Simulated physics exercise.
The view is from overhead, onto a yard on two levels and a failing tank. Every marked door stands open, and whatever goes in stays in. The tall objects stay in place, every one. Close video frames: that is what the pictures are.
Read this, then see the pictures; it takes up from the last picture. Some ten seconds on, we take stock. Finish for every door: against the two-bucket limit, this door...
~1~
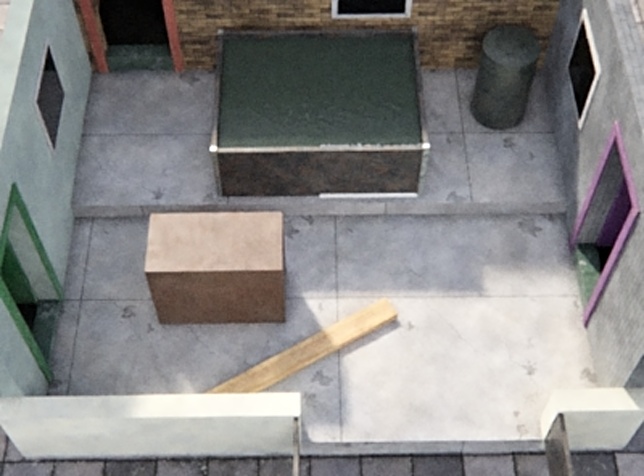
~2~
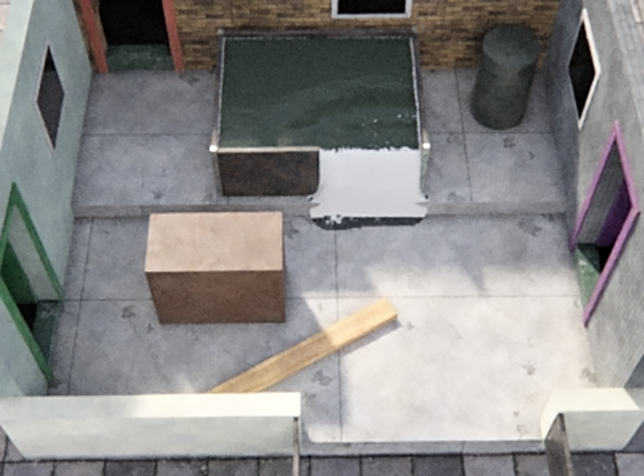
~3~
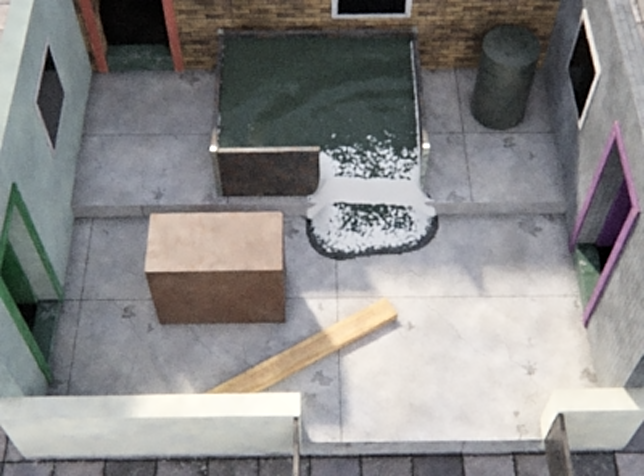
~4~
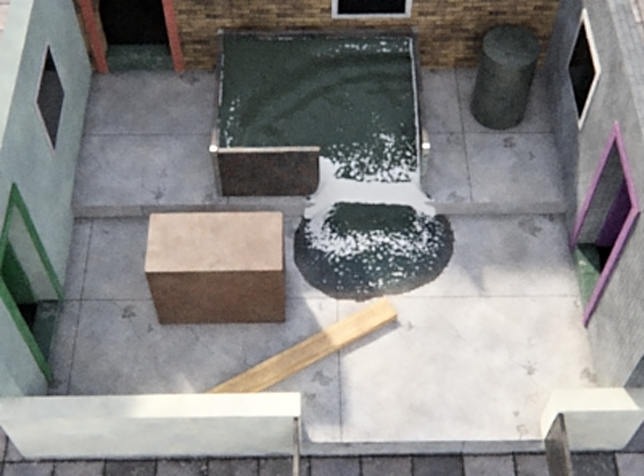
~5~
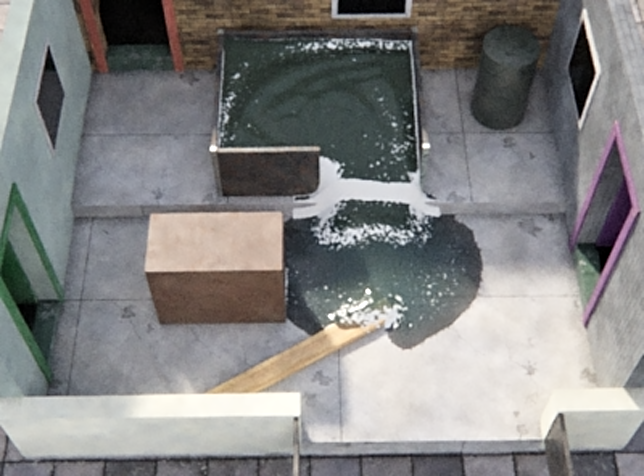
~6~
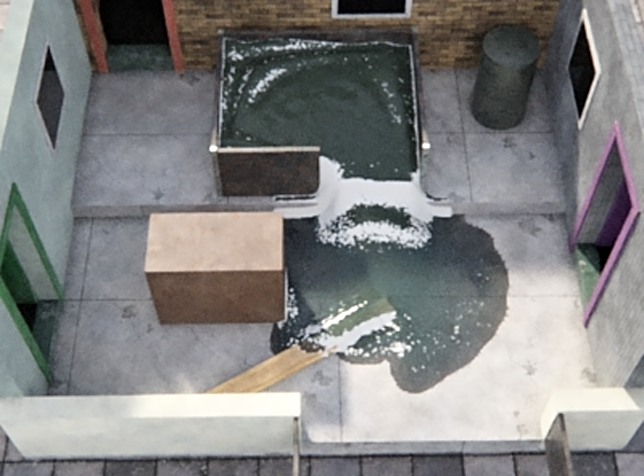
The red door remains within it; the purple door remains within it; the green door remains within it.
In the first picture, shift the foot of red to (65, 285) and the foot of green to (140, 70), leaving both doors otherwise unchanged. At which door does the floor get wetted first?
That is the purple door.
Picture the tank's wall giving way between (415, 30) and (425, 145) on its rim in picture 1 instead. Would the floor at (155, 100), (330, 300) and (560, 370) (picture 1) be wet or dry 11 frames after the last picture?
Taking each in turn, they come out kept dry, kept dry, watered.
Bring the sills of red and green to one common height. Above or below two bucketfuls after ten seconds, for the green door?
Briefly put, the green door remains below.
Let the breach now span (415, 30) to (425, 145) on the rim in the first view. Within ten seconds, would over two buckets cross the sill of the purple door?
Result for the purple door: It ends up above.
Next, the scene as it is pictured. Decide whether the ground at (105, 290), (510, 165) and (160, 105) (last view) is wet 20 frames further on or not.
Point 1: Drenched; point 2: Not wet; point 3: Not wet.
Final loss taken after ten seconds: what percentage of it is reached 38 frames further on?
Share gone by then: About 80 %.
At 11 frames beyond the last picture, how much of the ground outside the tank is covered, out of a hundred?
50 %, roughly.
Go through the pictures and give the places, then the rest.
The first picture shows still water in the open tank at (319, 92).
In the second picture, water pours out at (370, 179) and has run to (425, 197).
In the third picture, water pours out at (370, 179) and has run to (323, 249).
In the fourth picture, the front is at (334, 292), out from the gap at (369, 181).
In the fifth picture, the front is at (409, 341), out from the gap at (369, 181).
In the sixth picture, the front is at (423, 384), out from the gap at (369, 181).
A moment on, water covers 45 % of the floor; the red door not reached, the purple door wet at the sill, nothing in, the green door not reached.
Next, water covers 50 % of the floor; the red door not reached, the purple door wet at the sill, nothing in, the green door not reached.
Then, water covers 55 % of the floor; the red door not reached, the purple door wet at the sill, nothing in, the green door under two buckets in.
Later, water covers 65 % of the floor; the red door not reached, the purple door wet at the sill, nothing in, the green door under two buckets in.
In the end, water covers 65 % of the floor; the red door not reached, the purple door wet at the sill, nothing in, the green door under two buckets in.
